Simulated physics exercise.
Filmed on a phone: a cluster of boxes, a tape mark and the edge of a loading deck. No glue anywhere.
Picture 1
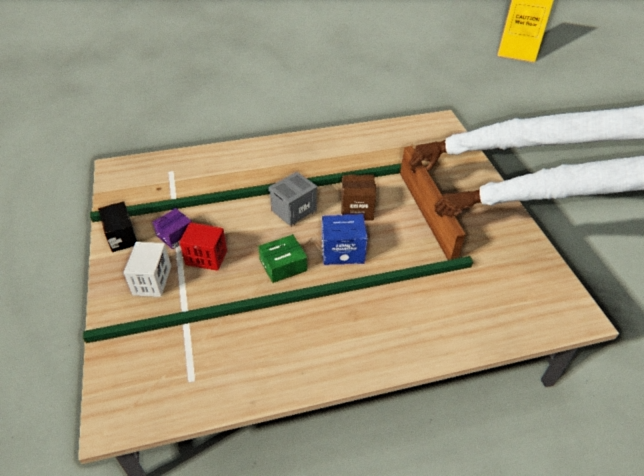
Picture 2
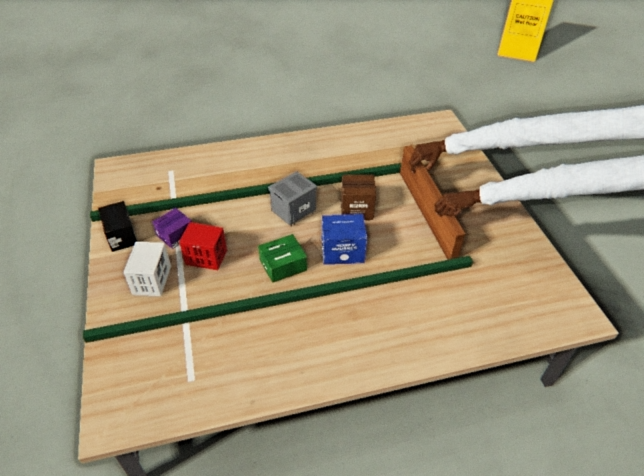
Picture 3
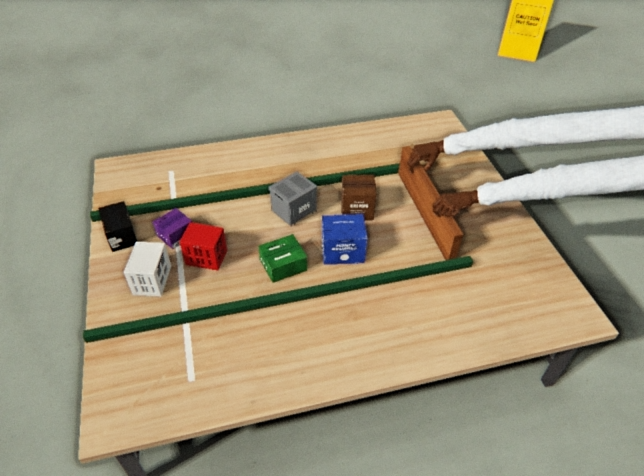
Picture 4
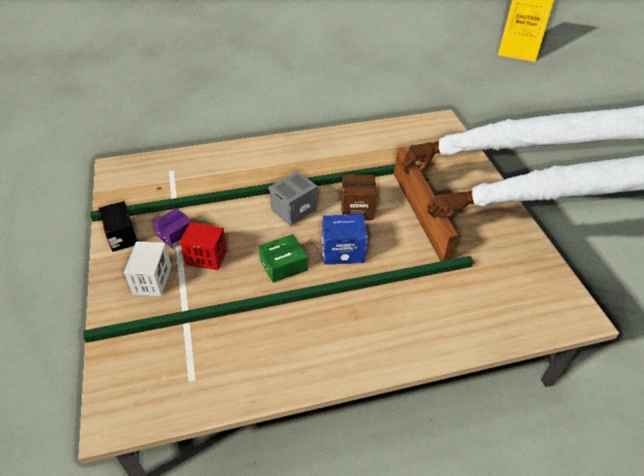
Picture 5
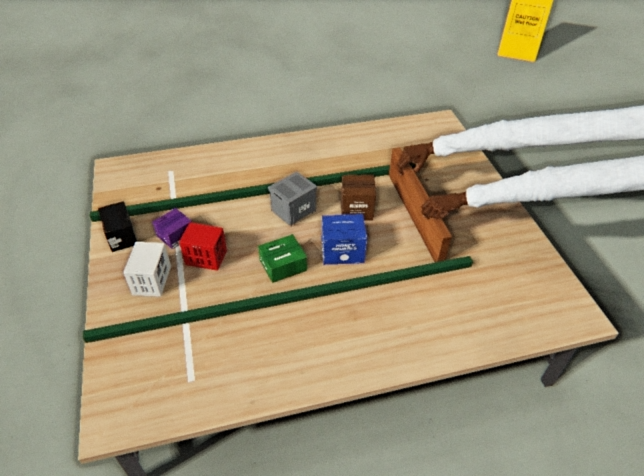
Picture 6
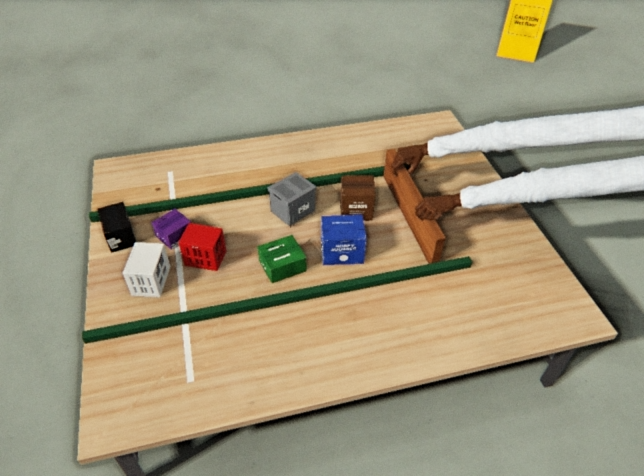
The clip shows colored boxes scattered between two green rails on a wooden table marked with a white line, while two white-sleeved arms slide a brown plank a short way left toward the boxes, which stay still.
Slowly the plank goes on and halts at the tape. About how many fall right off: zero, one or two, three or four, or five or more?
Here the number that fall off is one or two.
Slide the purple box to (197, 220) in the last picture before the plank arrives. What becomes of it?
The purple box is kept.
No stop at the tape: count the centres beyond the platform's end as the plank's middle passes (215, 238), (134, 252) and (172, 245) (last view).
It would be 0, 5 and 1.
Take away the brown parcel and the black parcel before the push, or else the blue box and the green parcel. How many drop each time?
First 1, then 0.
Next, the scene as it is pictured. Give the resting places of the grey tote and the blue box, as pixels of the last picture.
The grey tote stops around (155, 214); the blue box around (156, 276).
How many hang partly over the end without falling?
1 of them.
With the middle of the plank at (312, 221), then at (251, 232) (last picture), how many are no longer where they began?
At the one place 4, at the other 6.
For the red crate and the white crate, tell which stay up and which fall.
The red crate stays on, the white crate comes down.
Early on, none off yet; black parcel at rest near (117, 227); white crate at rest near (148, 270); purple box at rest near (173, 229).
A while later, none off yet; black parcel travelled a little near (113, 228); white crate travelled a little near (127, 275); purple box travelled about its own width near (148, 230).
Finally, the number that fall off is one or two; lost, white crate.
